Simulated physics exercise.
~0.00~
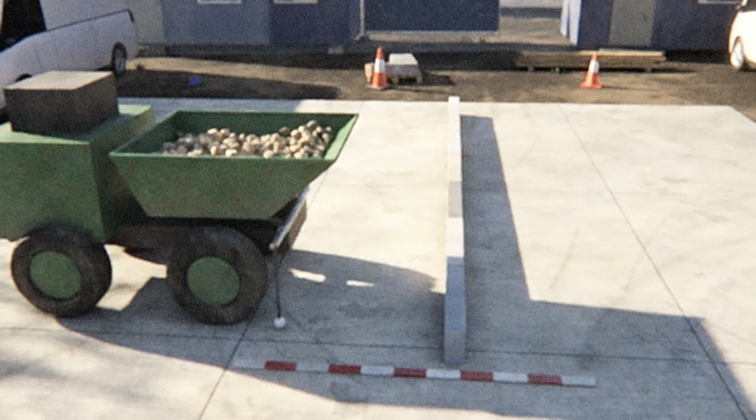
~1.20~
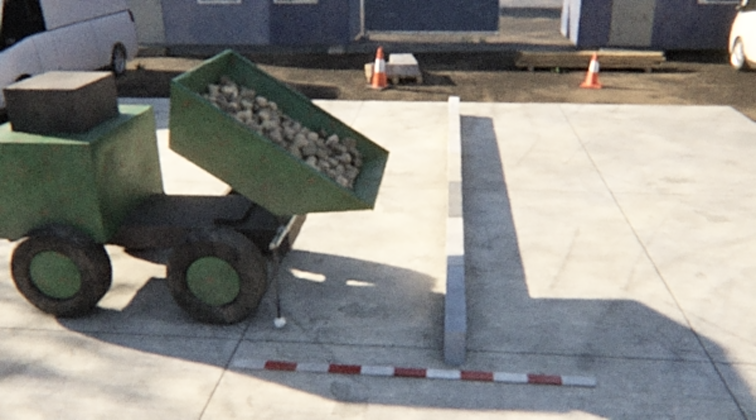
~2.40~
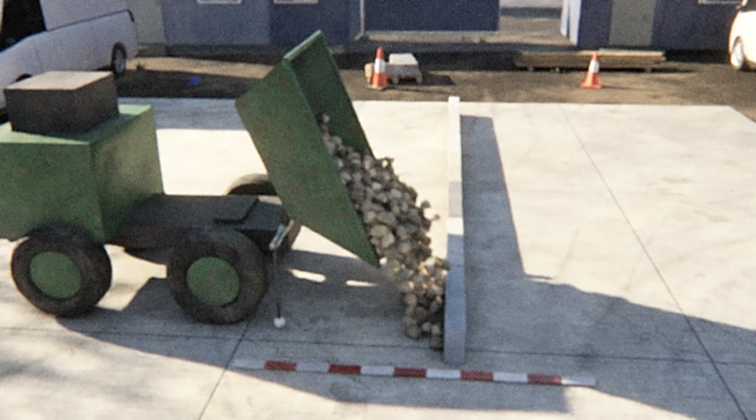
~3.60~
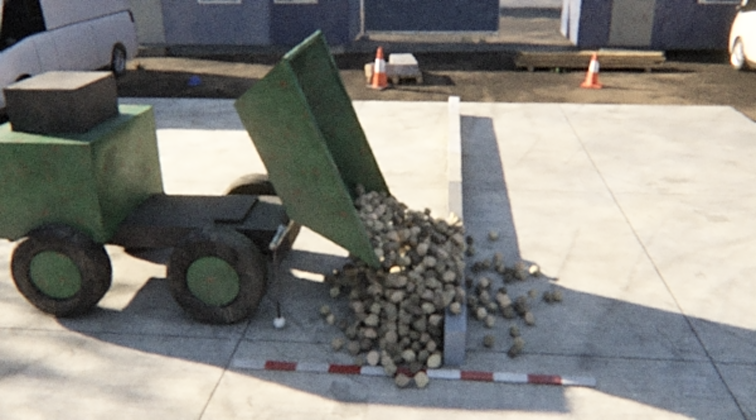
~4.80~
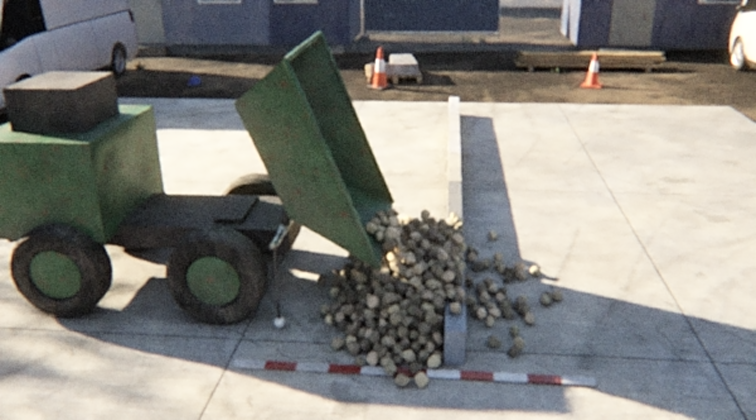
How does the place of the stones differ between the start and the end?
At the start the stones lie in the level skip of the dumper. At the end nearly all of them are on the ground, lower and further right, mostly heaped against the near side of the kerb with a few beyond it.
At first a green site dumper stands on a concrete yard, its level skip full of pale stones, with a low grey kerb to its right. The skip tips up and forward towards the kerb, the stones still lying inside it. As it tilts more steeply, the stones slide out over the lower lip and drop beside the kerb. They pile up and spread across the ground, and a few get past to the far side. At the end the skip stays steeply raised, nearly empty, with most of the stones heaped on the dumper's side of the kerb.
